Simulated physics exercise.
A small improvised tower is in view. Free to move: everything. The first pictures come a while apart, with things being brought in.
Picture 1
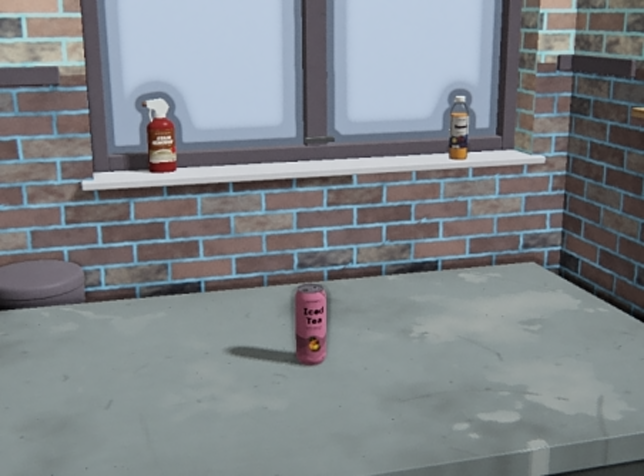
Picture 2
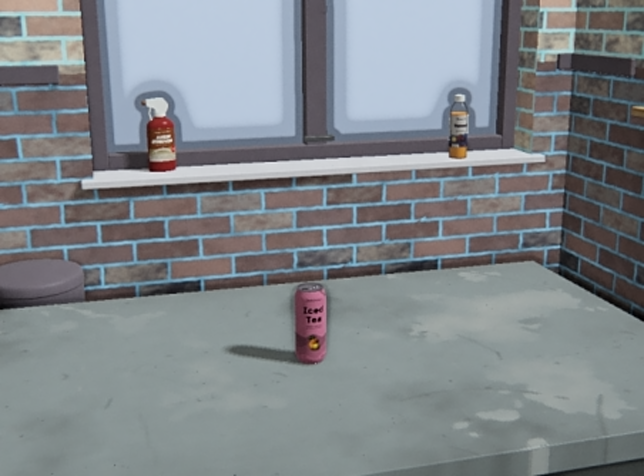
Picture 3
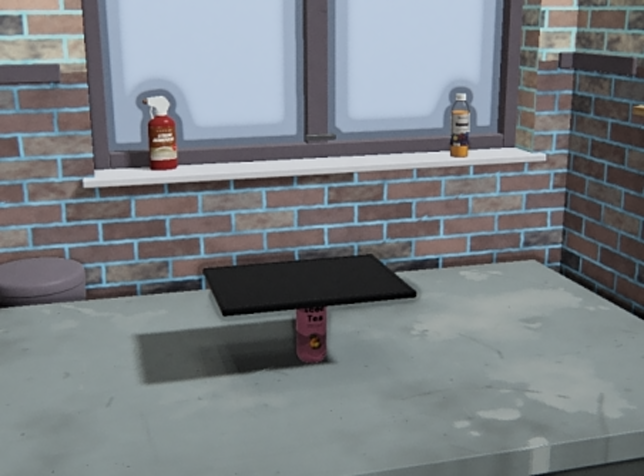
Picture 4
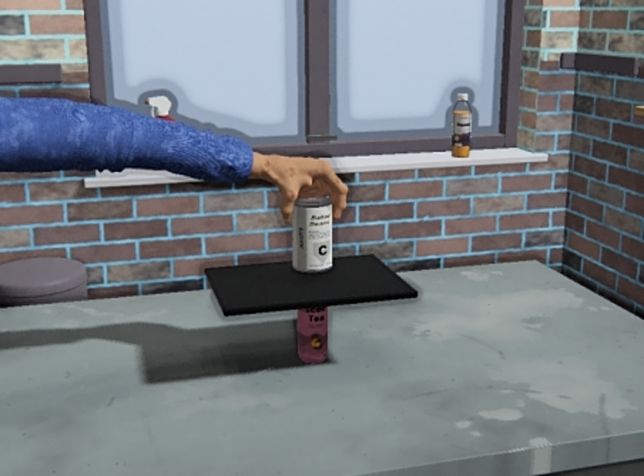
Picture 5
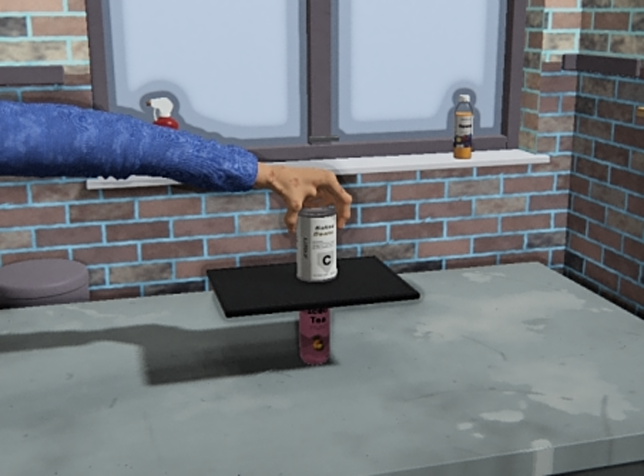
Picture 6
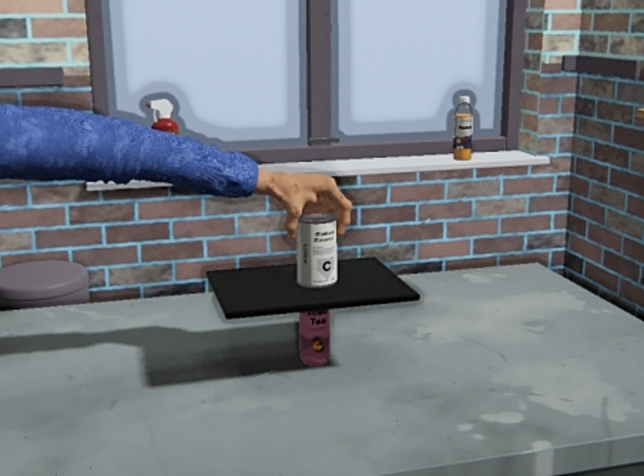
A grey, worn tabletop stands before a brick wall and a window, seen from slightly above by a camera that stays nearly still. A pink iced tea can stands near the middle, with a red spray bottle at left and a small bottle at right on the white sill. A black lid appears flat on top of the can, then a blue-sleeved arm from the left lowers a white tin onto the lid, its hand still gripping it.
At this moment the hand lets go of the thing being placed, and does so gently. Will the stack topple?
No, it stays put.
Then, 0.40 s after the last picture, nothing has stirred.
Then, 1.10 s after the last picture, white tin resting near (317, 250).
At rest, all 3 in place. Seen from the same camera at the end, white tin near (317, 250). The stack keeps its balance.
